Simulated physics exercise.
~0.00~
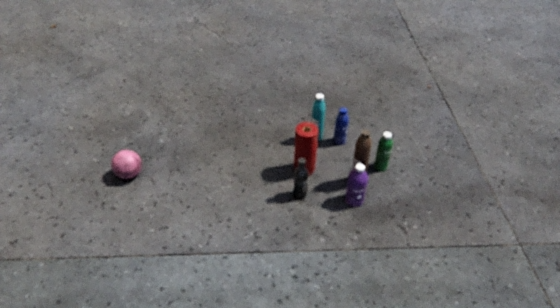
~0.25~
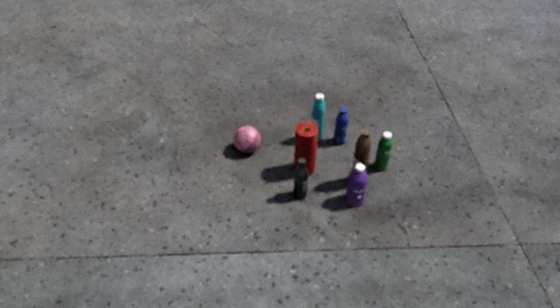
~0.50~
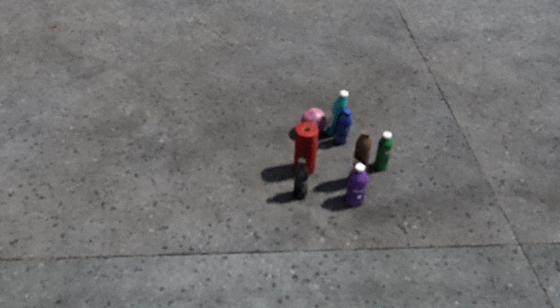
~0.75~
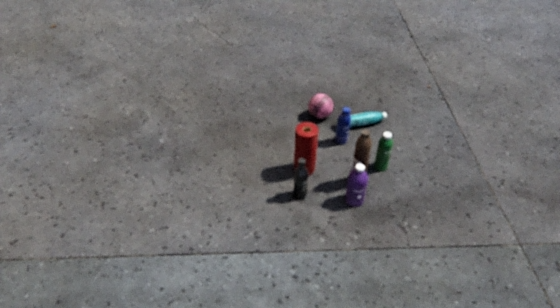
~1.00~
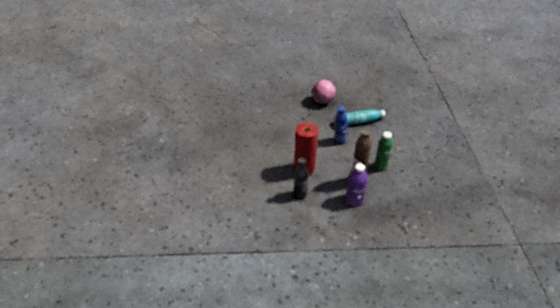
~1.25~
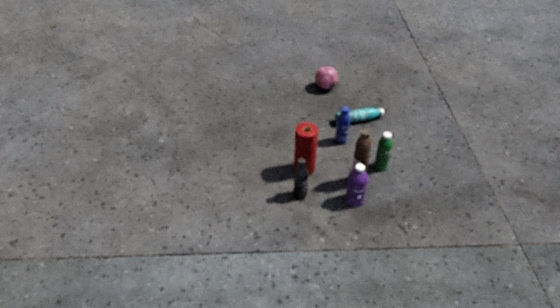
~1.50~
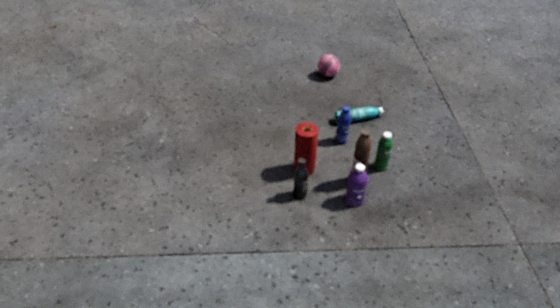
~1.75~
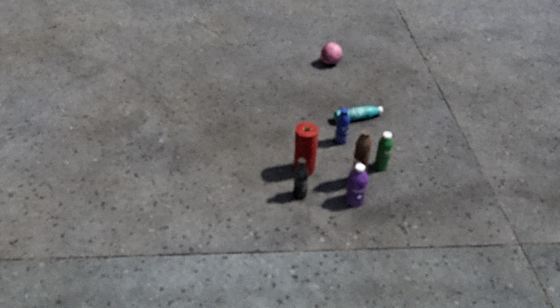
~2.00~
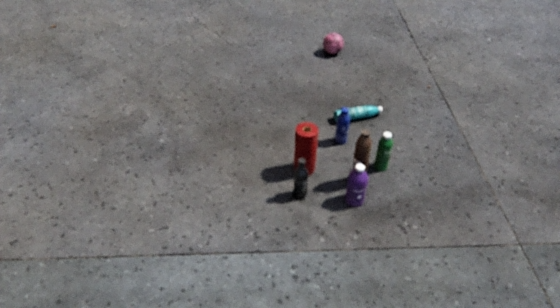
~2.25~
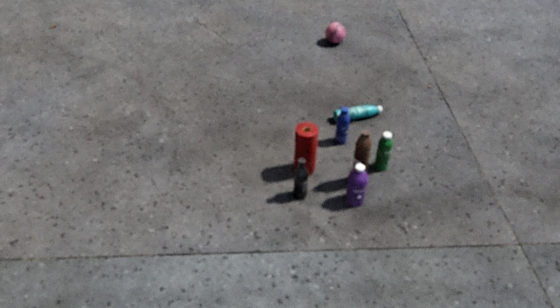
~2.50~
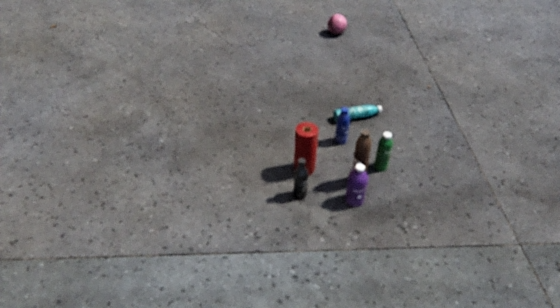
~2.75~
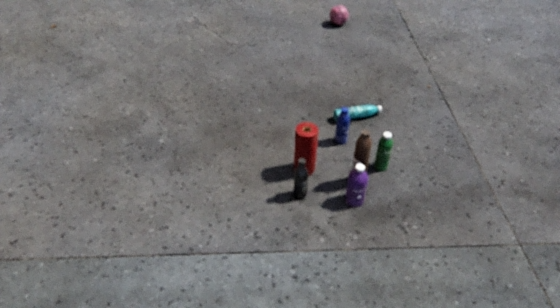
A red roll stands on grey paved ground, seen from above, with a black bottle just in front of it and a blue and a turquoise bottle behind. Brown, green and purple bottles stand to the right, while a pink ball is off to the left. The ball rolls right towards the group, passes behind the red roll and meets the turquoise bottle, which leans right and topples onto its side behind the blue bottle. The ball then turns away and rolls steadily towards the top edge. It ends near the top, with the turquoise bottle lying flat and everything else still upright.
